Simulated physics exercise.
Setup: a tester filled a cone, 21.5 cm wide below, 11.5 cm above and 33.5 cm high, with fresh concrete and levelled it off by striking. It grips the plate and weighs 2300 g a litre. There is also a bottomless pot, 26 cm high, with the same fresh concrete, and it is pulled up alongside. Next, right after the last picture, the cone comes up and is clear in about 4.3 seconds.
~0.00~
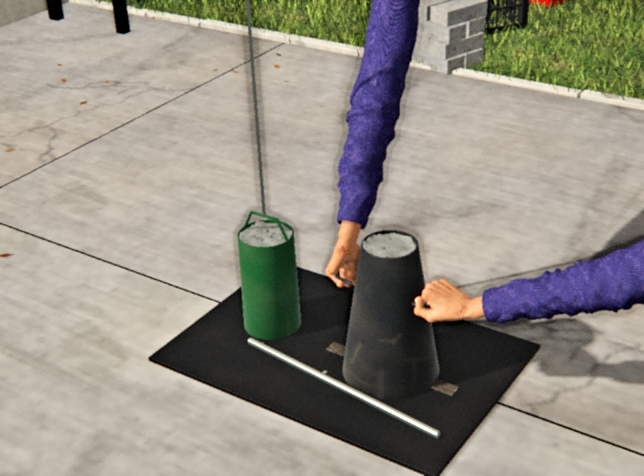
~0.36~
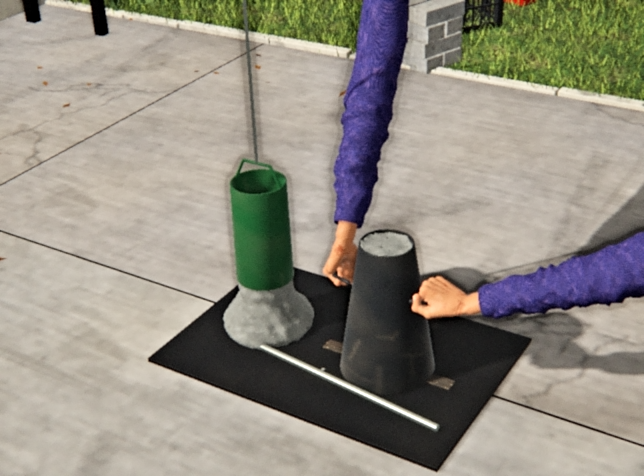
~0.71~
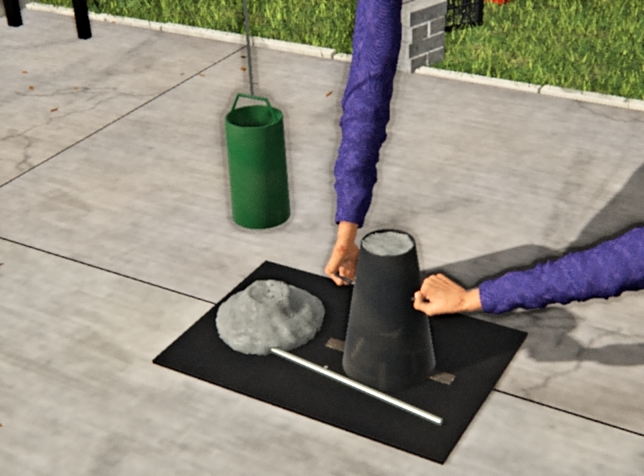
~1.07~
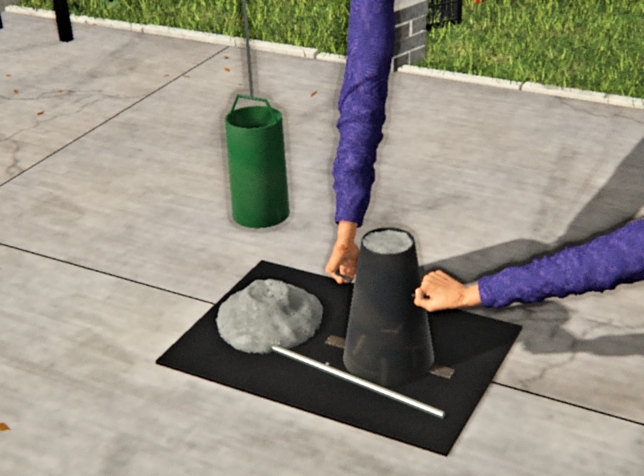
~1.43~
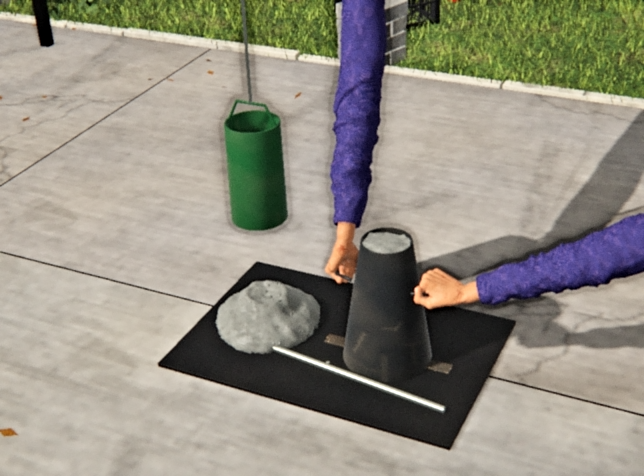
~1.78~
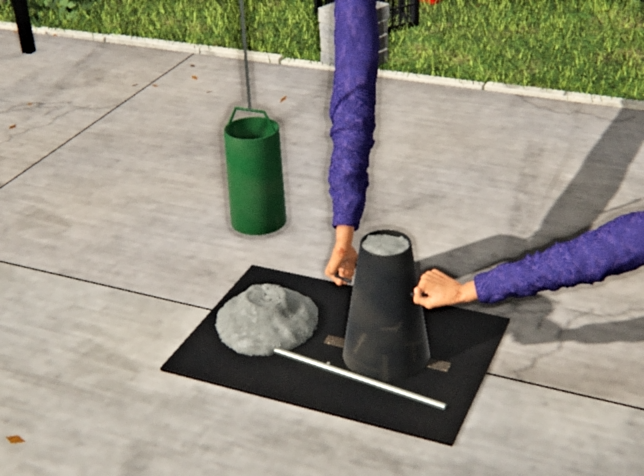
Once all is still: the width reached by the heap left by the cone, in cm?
Estimate: Near 39 cm.
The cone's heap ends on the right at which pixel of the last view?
That point lies close to (462, 359) in the last picture.
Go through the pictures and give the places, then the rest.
In the first picture, middle of the pot's mouth at (266, 234), still down; middle of the cone's top at (390, 245), not yet moved.
In the second picture, middle of the pot's mouth at (258, 183), raised 14 cm; middle of the cone's top at (387, 244), not yet moved.
In the third picture, middle of the pot's mouth at (254, 117), raised 32 cm; what the pot left 9.5 cm high and 28 cm wide, top at (268, 293); middle of the cone's top at (388, 243), not yet moved.
In the fourth picture, middle of the pot's mouth at (254, 118), raised 32 cm; what the pot left 9.5 cm high and 28 cm wide, top at (267, 293); middle of the cone's top at (388, 242), not yet moved.
In the fifth picture, middle of the pot's mouth at (252, 123), raised 32 cm; what the pot left 9.5 cm high and 28 cm wide, top at (266, 294); middle of the cone's top at (387, 241), not yet moved.
In the sixth picture, middle of the pot's mouth at (251, 129), raised 32 cm; what the pot left 9.5 cm high and 28 cm wide, top at (265, 297); middle of the cone's top at (386, 243), not yet moved.
After 2.9 s, the cone is up 8.4 cm; the fresh concrete has come down 17 cm to 16 cm and is 36 cm wide.
After 3.9 s, the cone is up 21 cm; the fresh concrete has come down 20 cm to 13 cm and is 38 cm wide.
After 5.0 s, the cone is up 34 cm; the fresh concrete has come down 21 cm to 13 cm and is 38 cm wide.
After 6.3 s, the cone is clear; the fresh concrete has come down 21 cm to 13 cm and is 39 cm wide.
After 6.8 s, at rest, the cone is clear; the fresh concrete has come down 21 cm to 13 cm and is 39 cm wide.
